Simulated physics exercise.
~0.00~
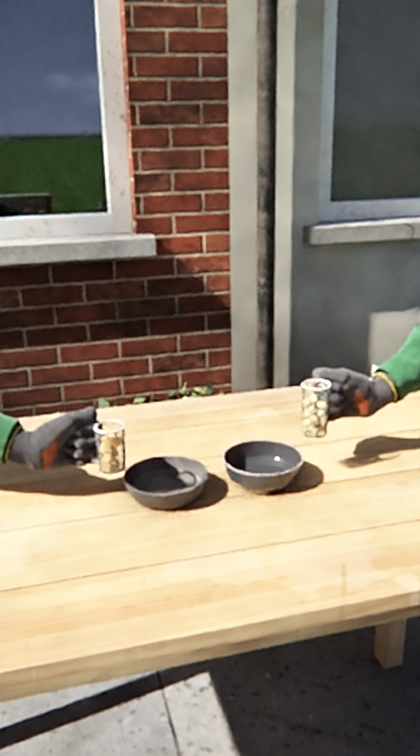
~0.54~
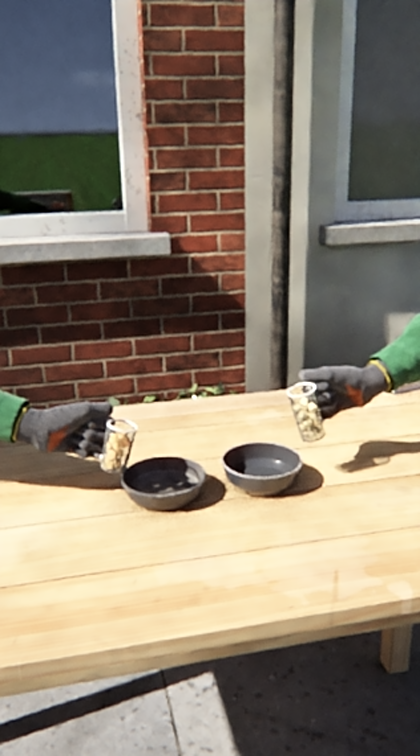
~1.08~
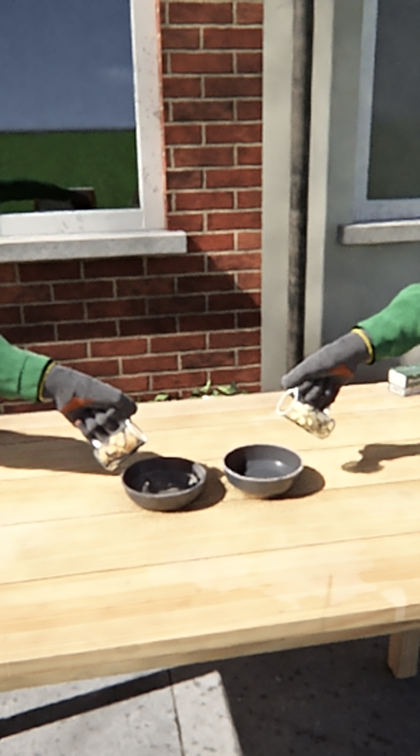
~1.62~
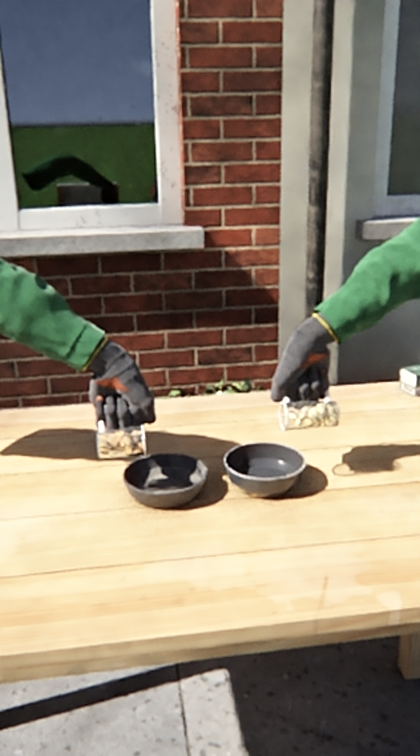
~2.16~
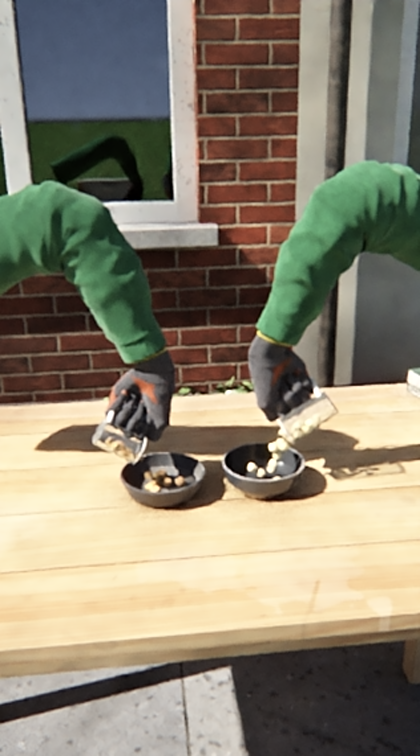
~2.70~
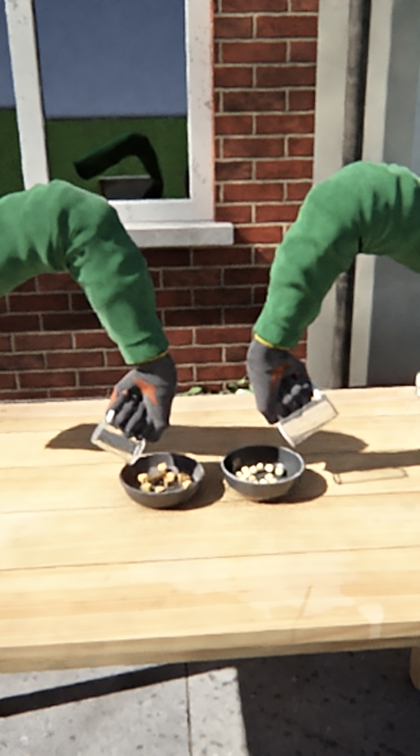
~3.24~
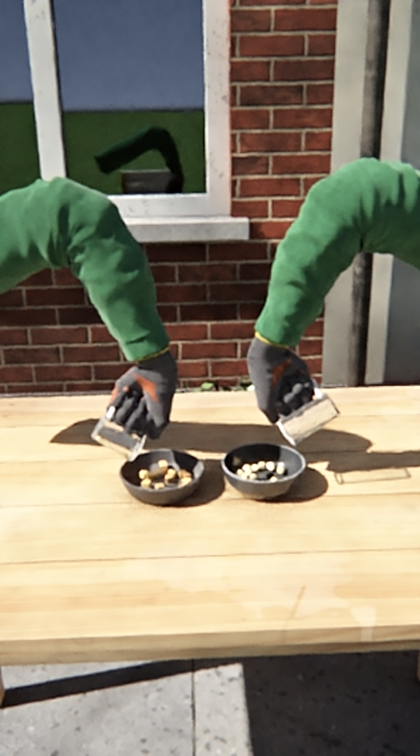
At the start, two gloved hands in green sleeves hold clear cups of small, pale chunks above a wooden table, each beside a shallow dark dish. The hands tilt the cups inward toward the dishes, and the arms rise and swing over as the cups turn onto their sides, with the pieces still inside. Then both cups tip further, and the chunks tumble out into the dishes below. The last pieces drop and settle in small piles. At the end, the upturned cups hang empty, and everything rests inside the two dishes, with none on the table.
